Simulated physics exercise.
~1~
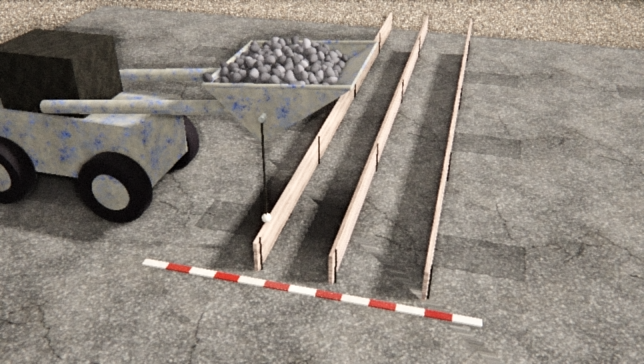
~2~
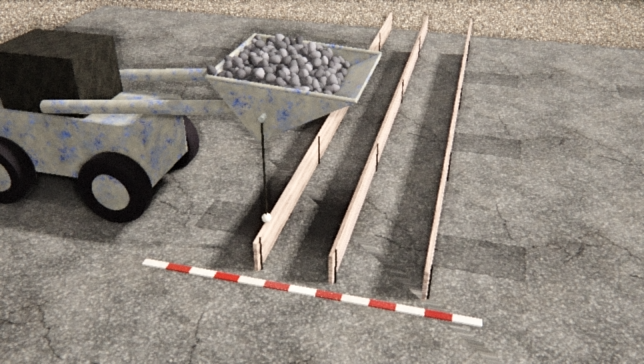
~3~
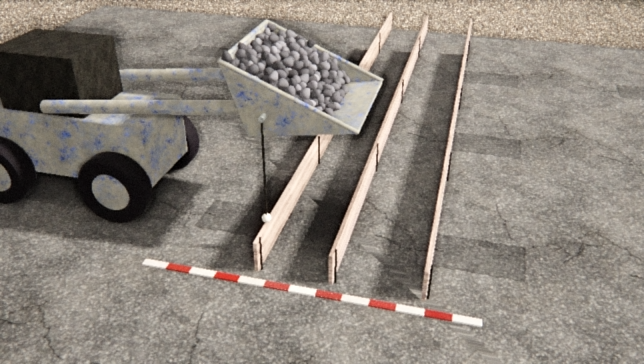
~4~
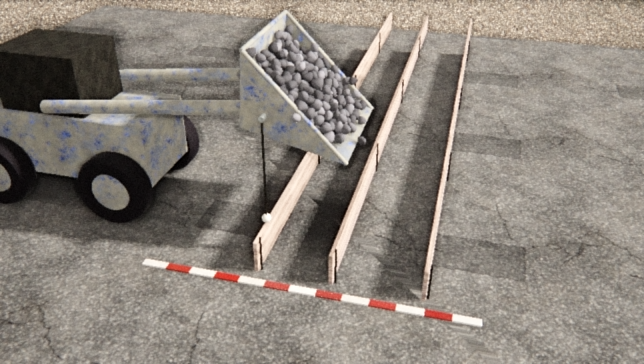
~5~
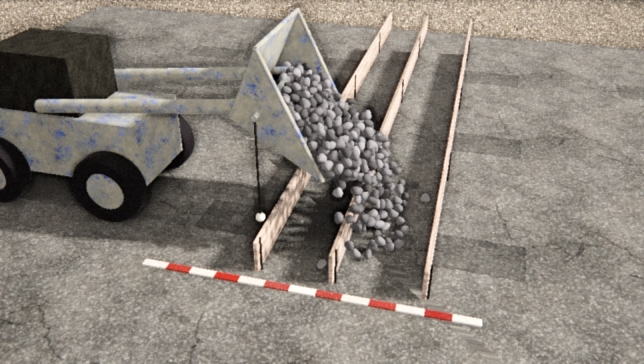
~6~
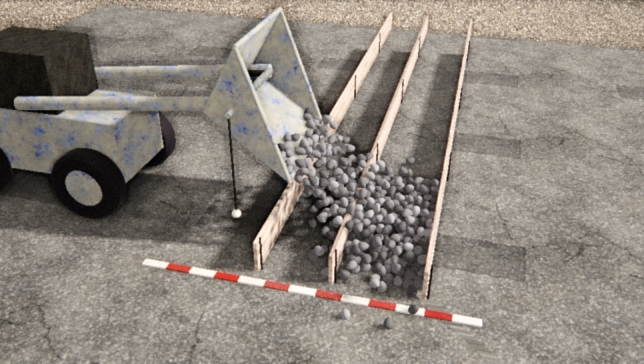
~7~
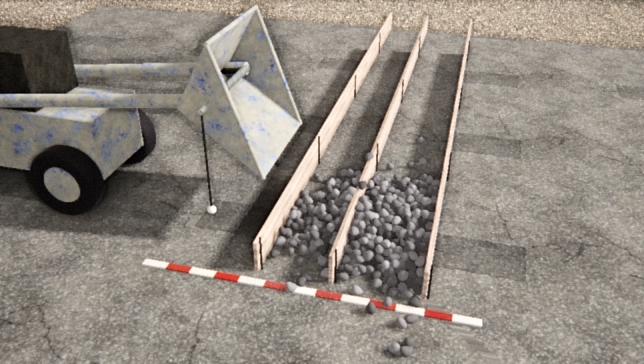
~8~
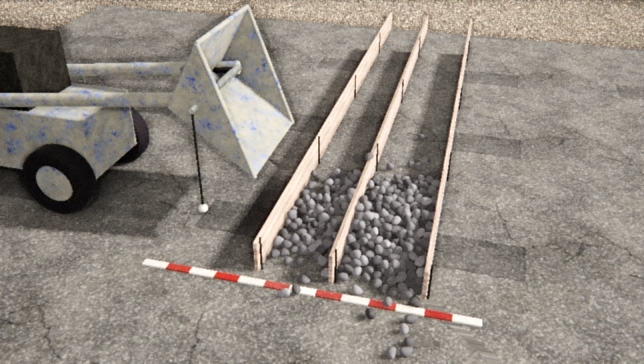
Loader tipping a bucket of grey stones across two boarded bays, then backing left, leaving more stones in the right bay.
